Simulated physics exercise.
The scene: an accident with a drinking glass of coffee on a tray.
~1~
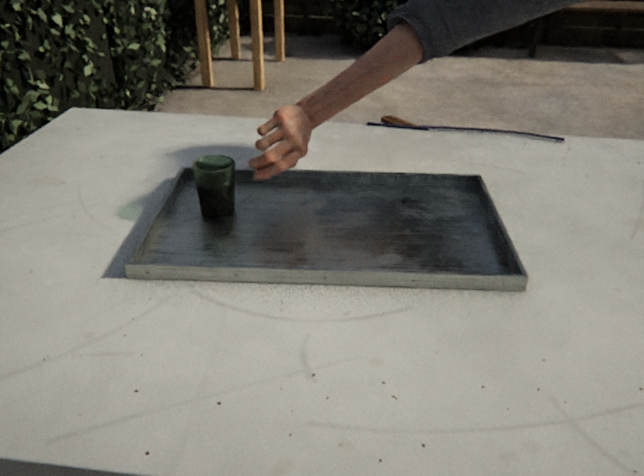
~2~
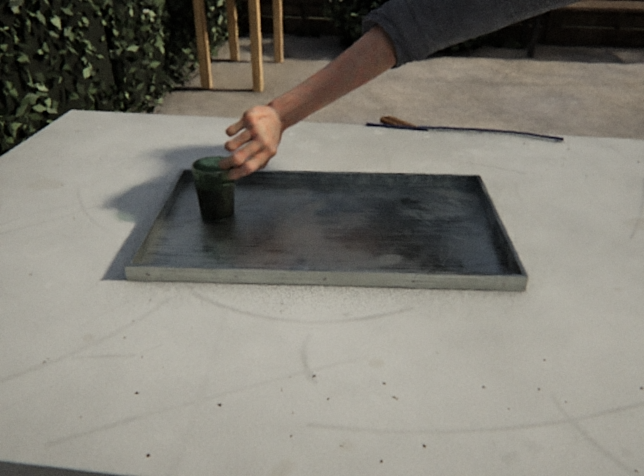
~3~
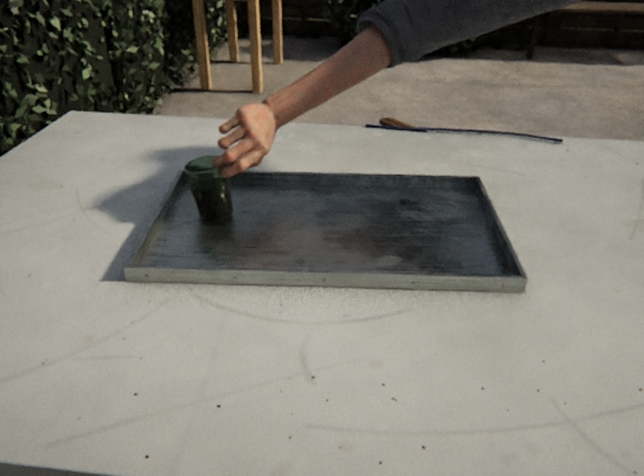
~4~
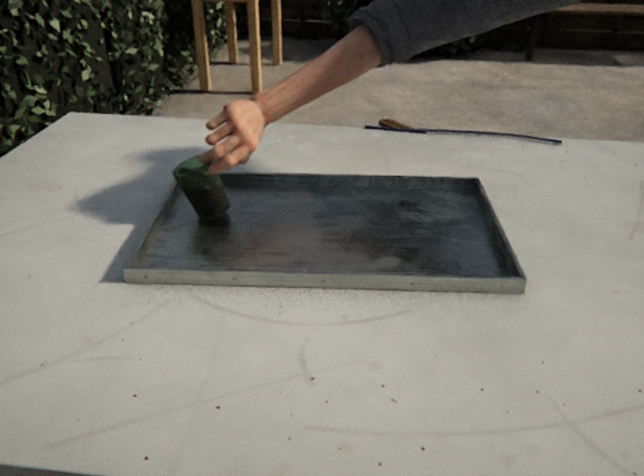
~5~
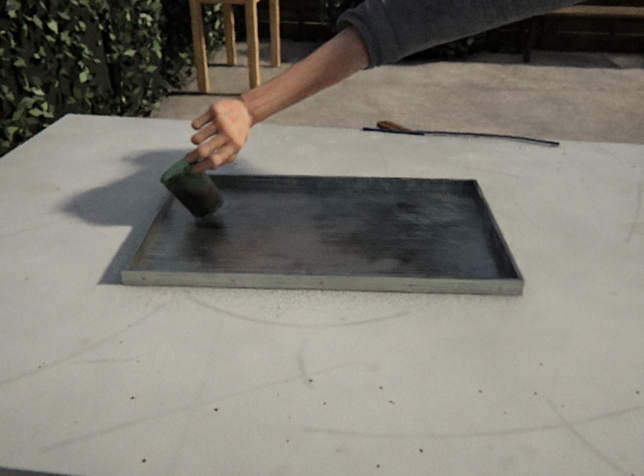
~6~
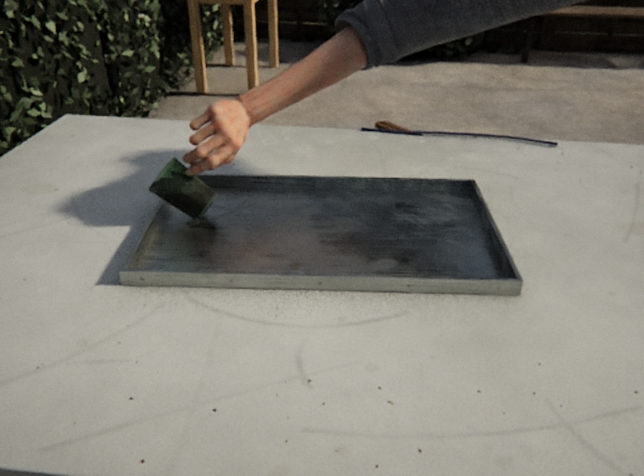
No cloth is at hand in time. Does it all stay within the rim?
The spill escapes from the tray.
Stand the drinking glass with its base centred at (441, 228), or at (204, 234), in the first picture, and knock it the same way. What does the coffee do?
One: It stays in the tray. Two: It wets the top as well.
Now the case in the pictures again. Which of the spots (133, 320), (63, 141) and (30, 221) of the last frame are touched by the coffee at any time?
In turn: Untouched, not reached, wet.
Shortly, the drinking glass lies across the rim; the puddle covers about as much as a plate; it has landed past the rim.
Then, the puddle covers about as much as a tray; it has landed past the rim.
At the finish, the puddle covers about as much as a tray; it has landed past the rim.
